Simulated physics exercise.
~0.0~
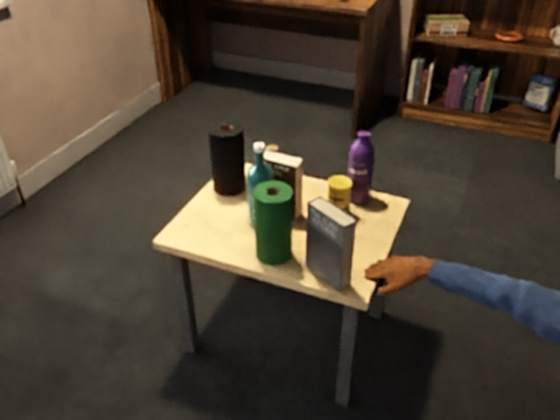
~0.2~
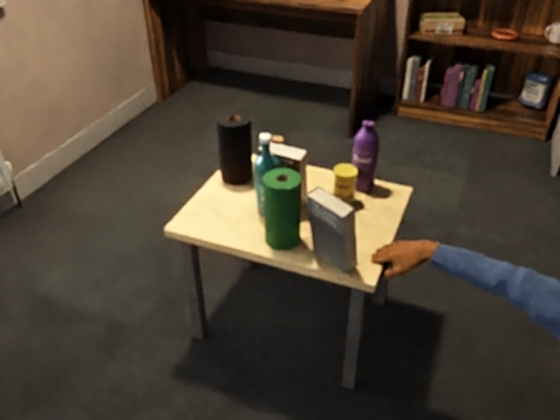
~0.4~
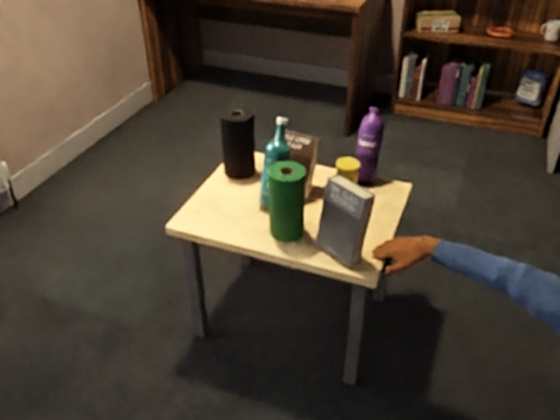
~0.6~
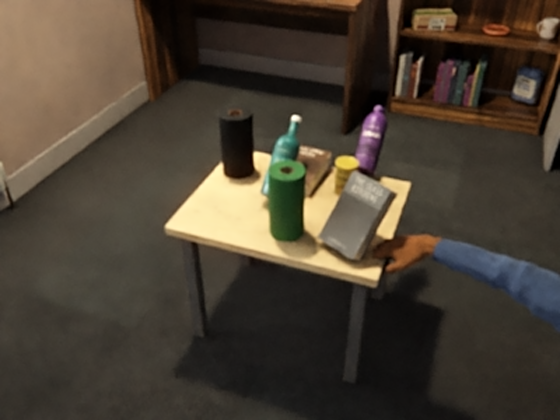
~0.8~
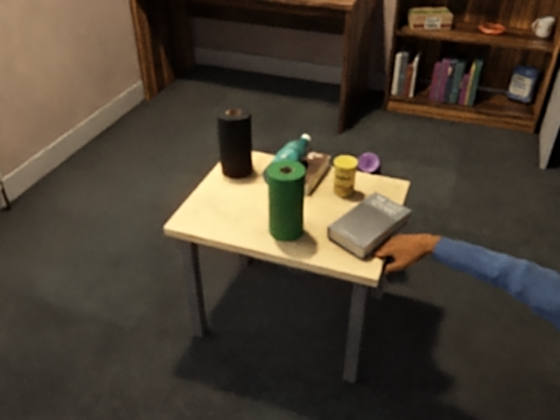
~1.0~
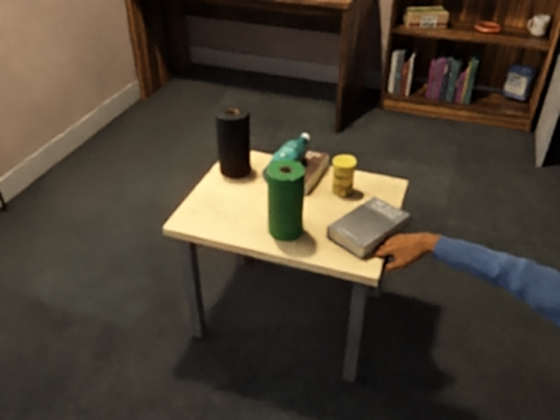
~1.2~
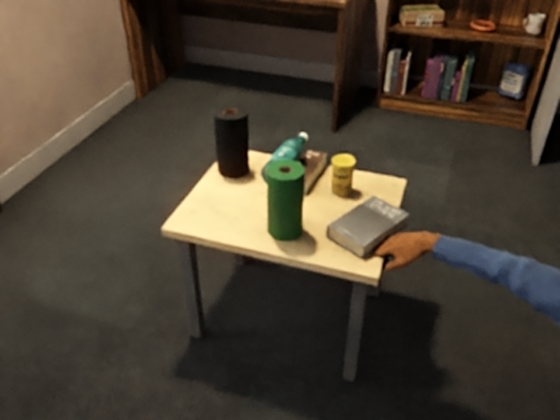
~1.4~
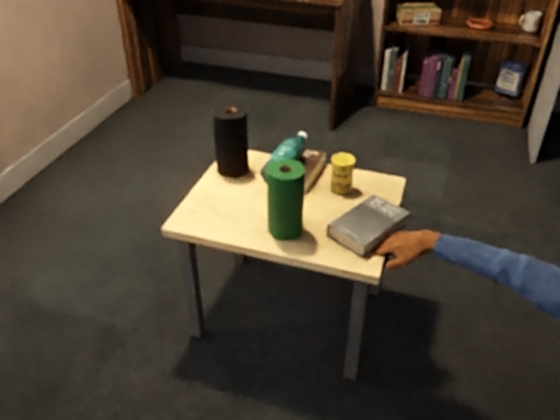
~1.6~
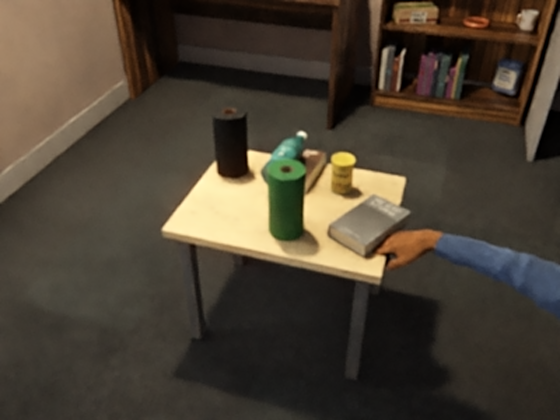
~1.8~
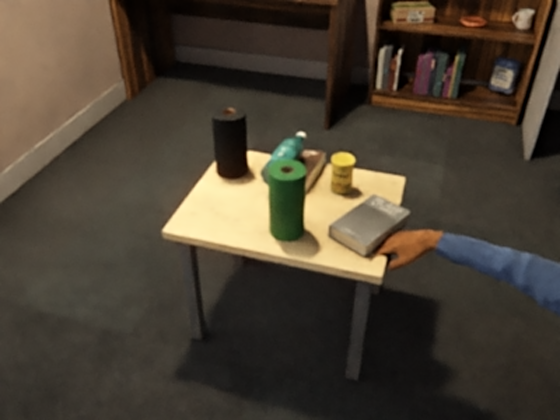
On a small table a hand shoves, books and bottles topple, and rolls stay standing.
